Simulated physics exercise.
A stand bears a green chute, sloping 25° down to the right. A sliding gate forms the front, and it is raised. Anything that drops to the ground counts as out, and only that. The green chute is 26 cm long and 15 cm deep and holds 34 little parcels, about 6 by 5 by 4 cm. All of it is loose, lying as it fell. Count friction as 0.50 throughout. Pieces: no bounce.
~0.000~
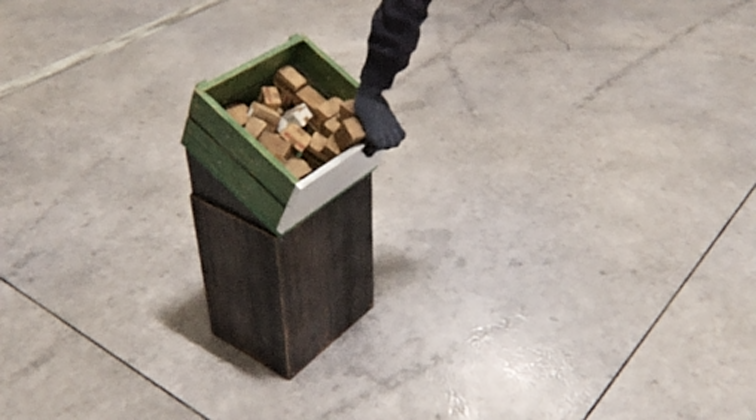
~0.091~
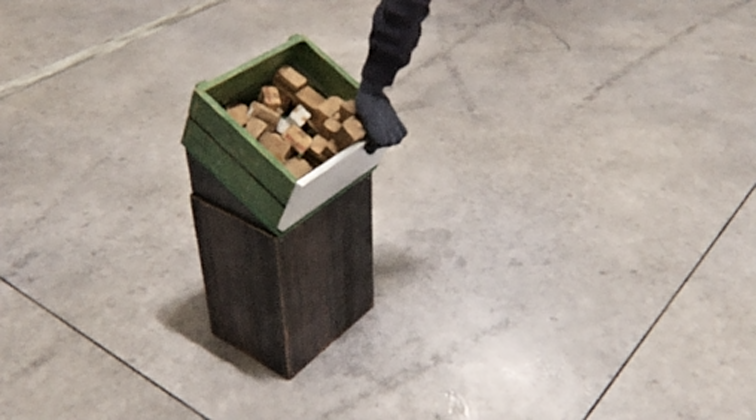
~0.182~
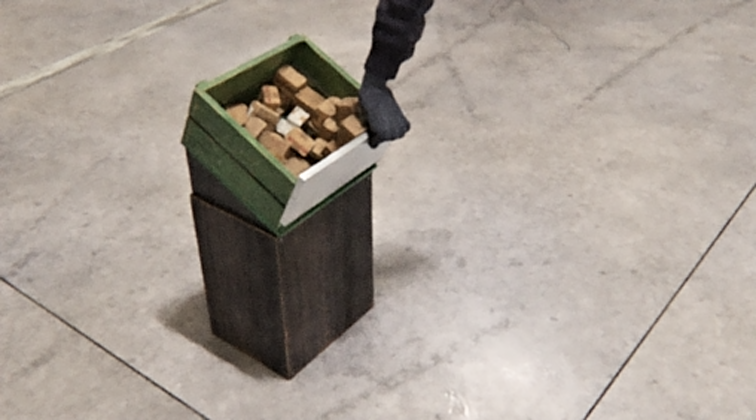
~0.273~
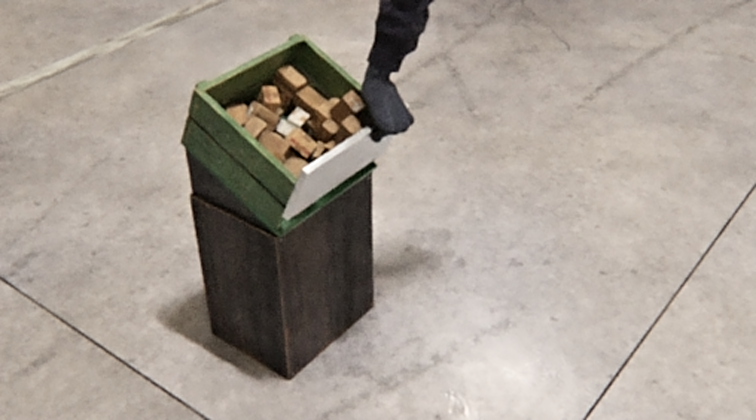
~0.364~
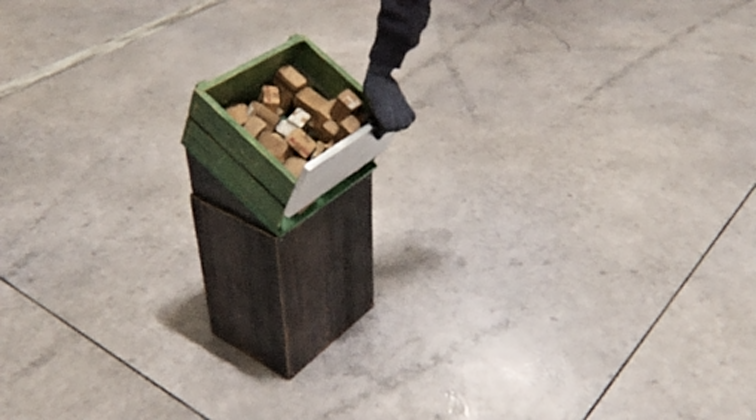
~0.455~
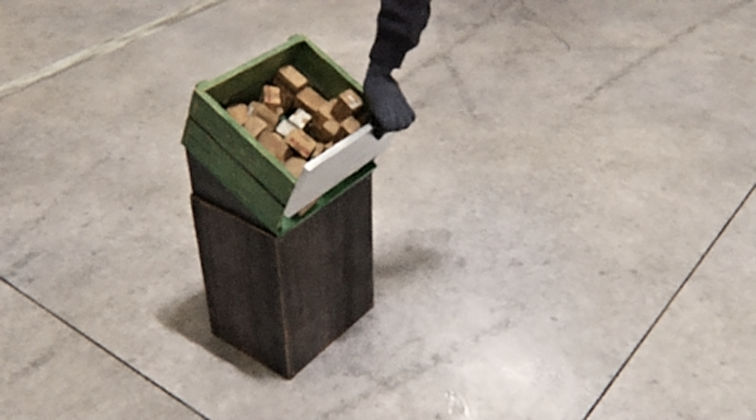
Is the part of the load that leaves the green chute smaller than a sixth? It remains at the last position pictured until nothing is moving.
The spill stays short of one sixth.
After 0.86 s, 1 of 34 out of the green chute.
After 1.36 s, 1 of 34 out of the green chute.
After 2.07 s, 1 of 34 out of the green chute.
Final count (at 2.98 s), 1 of 34 out of the green chute. Asked share, 1 of 34, 3 per cent.
